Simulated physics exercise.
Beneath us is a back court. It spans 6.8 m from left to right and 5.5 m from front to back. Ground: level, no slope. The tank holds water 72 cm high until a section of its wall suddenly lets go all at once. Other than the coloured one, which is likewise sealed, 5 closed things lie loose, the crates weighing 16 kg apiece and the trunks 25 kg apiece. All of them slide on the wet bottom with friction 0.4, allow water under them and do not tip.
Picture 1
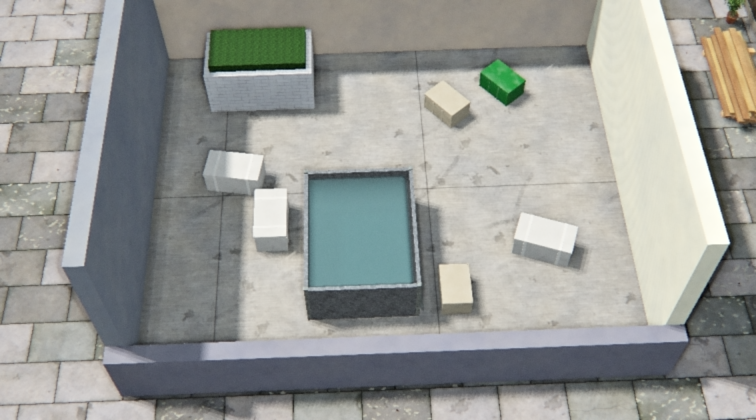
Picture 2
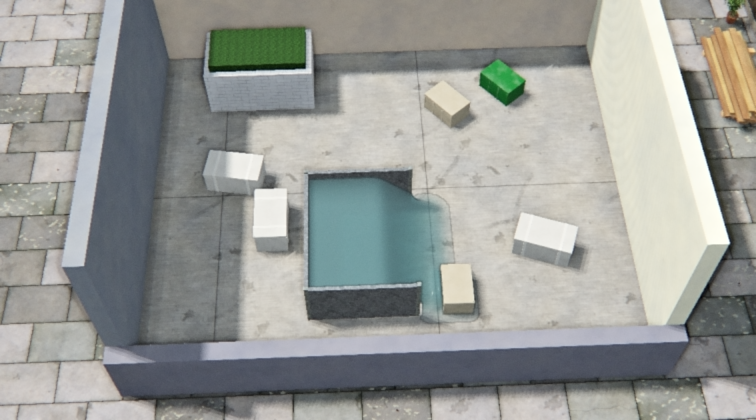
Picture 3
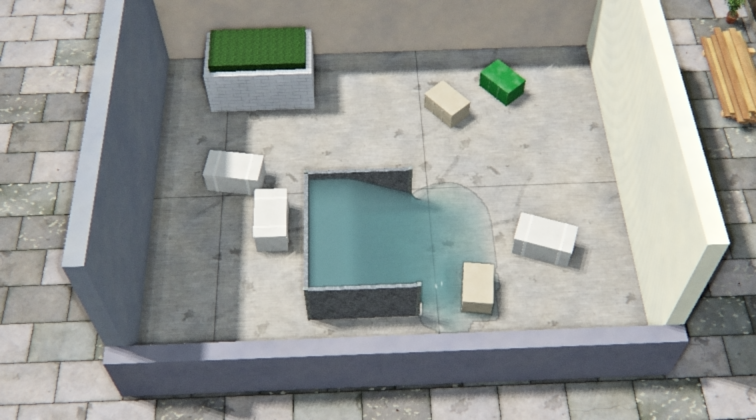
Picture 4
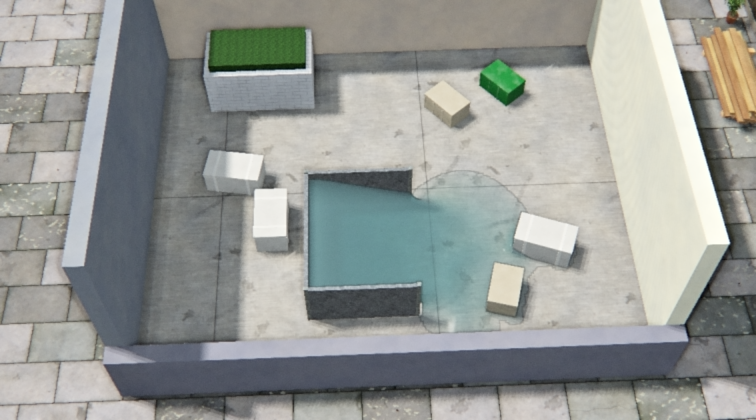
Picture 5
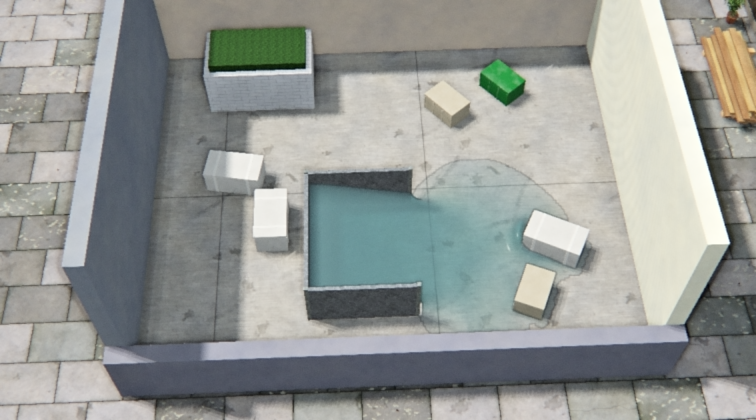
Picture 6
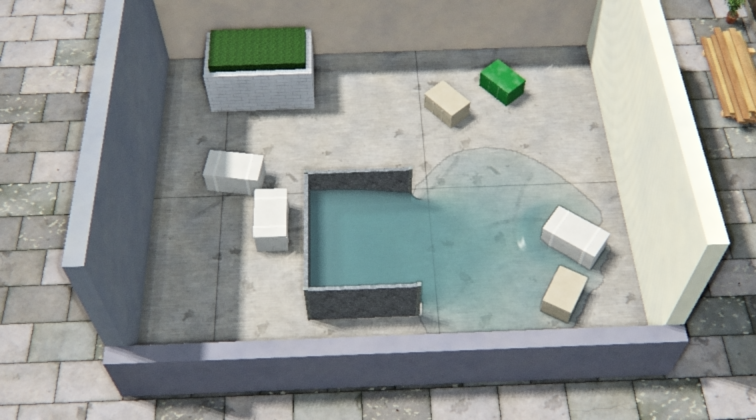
Water pours from the opened right side of a dark-walled square tank and spreads in a thin sheet across a walled paved court, seen from a high, fixed viewpoint. A grass-topped planter stands at back left, with two white boxes left of the tank and a beige and a green one at back right. The beige box beside the tank slides right, then the white one beyond it shifts right too.
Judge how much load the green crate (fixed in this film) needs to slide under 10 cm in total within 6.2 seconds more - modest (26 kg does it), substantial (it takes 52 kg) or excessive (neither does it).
Ballast needed: The greater.
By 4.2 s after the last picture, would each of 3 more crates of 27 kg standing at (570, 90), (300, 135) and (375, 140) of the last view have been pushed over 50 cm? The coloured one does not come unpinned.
Beyond it, within it, within it.
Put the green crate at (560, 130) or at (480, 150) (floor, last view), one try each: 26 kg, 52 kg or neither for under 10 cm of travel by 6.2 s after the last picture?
In turn: Both fail; just the heavier works.
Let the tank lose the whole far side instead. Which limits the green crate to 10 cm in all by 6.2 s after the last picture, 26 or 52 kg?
Result: Neither option succeeds.
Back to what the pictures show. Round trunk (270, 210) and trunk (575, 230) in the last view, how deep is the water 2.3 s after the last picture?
Close to 0 and 14 centimetres.
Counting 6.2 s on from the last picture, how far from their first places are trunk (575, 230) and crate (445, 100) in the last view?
In order, they end up 350 cm and 140 cm from where they began.
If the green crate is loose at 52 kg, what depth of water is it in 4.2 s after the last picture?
12 cm, roughly.
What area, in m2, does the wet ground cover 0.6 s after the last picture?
Some 14 m2 of it.
Then, 0.6 s after the last picture the green crate would be 0 cm from its start with 26 kg and 0 cm from its start with 52 kg; 0 cm of water round it then.
Then, 2.3 s after the last picture the green crate would be 2 cm from its start with 26 kg and 0 cm from its start with 52 kg; 6 cm of water round it then.
Then, 4.2 s after the last picture the green crate would be 62 cm from its start with 26 kg and 0 cm from its start with 52 kg; 12 cm of water round it then.
Then, 6.2 s after the last picture the green crate would be 221 cm from its start with 26 kg and 0 cm from its start with 52 kg; 8 cm of water round it then.
